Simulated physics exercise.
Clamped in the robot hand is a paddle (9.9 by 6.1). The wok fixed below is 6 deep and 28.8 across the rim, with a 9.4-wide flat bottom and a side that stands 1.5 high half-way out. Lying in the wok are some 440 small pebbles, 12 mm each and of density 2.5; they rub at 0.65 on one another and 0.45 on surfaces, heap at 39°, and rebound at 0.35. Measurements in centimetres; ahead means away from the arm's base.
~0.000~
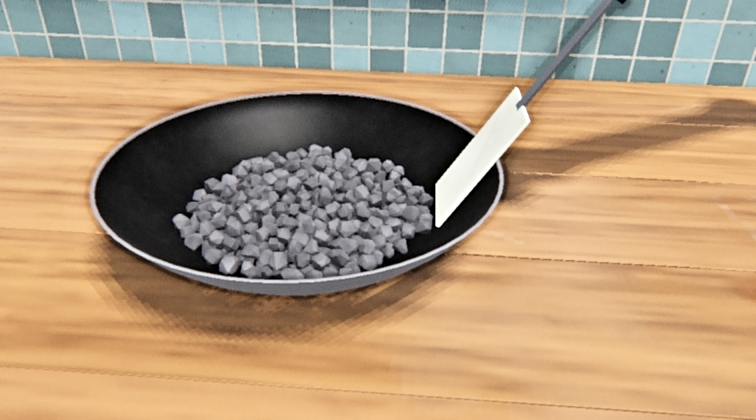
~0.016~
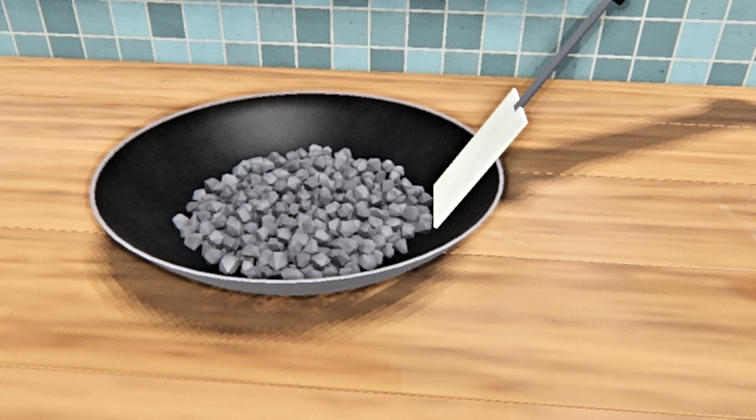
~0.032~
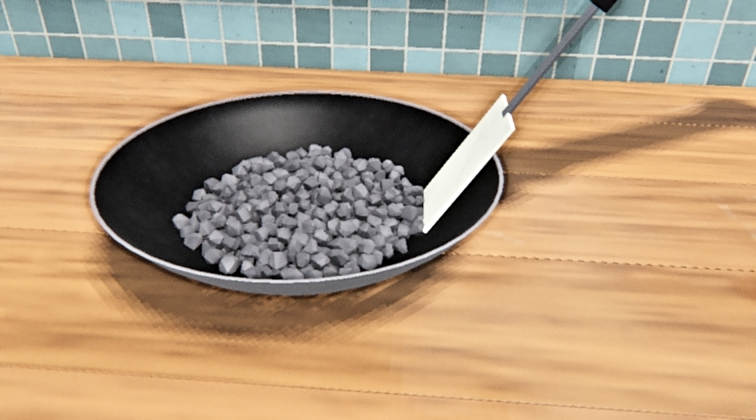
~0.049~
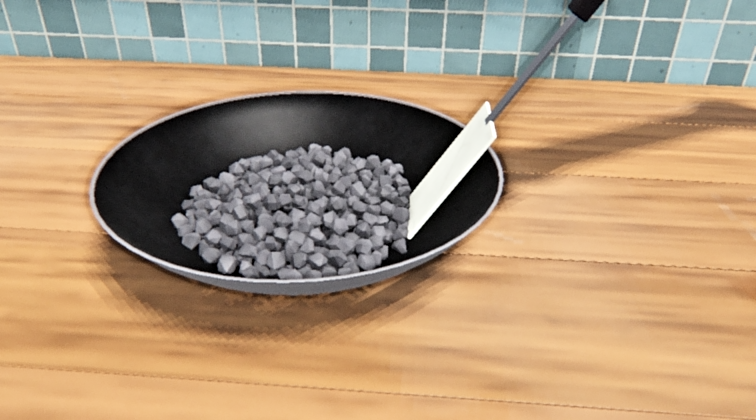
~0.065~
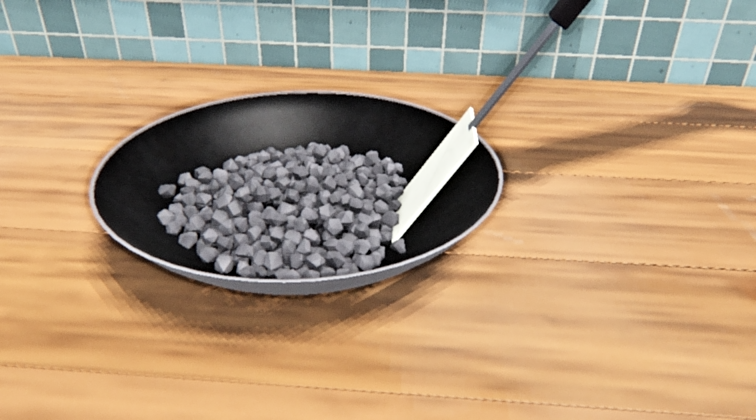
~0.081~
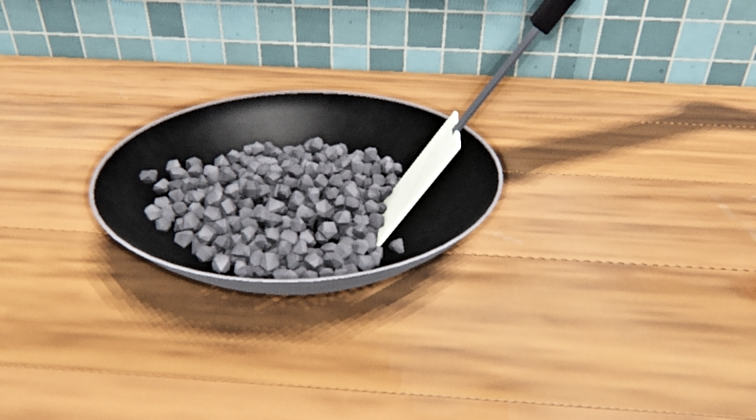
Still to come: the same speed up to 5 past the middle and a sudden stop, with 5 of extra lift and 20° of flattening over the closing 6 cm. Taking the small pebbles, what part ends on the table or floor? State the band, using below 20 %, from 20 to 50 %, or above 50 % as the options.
It falls below 20 %.
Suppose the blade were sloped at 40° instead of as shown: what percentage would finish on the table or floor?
It would come to roughly 0 percent.
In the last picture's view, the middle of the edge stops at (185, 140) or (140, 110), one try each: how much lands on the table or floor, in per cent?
Estimates, in order: 15 % and 25 %.
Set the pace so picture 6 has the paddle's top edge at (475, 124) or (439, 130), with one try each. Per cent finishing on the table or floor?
Respectively, around 0 and 5 per cent.
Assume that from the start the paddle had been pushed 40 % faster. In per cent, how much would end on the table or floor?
I'd expect near 5 per cent.
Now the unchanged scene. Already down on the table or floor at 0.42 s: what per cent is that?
Some 0 per cent of the load.
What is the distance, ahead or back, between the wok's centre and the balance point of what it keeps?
The balance point lies close to 4.5 cm ahead.
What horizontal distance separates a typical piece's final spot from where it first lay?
Somewhere about 4 centimetres, I'd say.
After 0.14 s, sloping 58°, highest piece 7 above the table; 444 in the wok.
After 0.19 s, sloping 49°, highest piece 7 above the table; 443 in the wok, 1 on the blade or in flight.
After 0.42 s, sloping 38°, highest piece 7 above the table; 443 in the wok, 1 on the table or floor.
After 1.47 s, sloping 38°, highest piece 7 above the table; 442 in the wok, 2 on the table or floor.
At rest, 442 in the wok, 2 on the table or floor. That is 0 % on the table or floor.
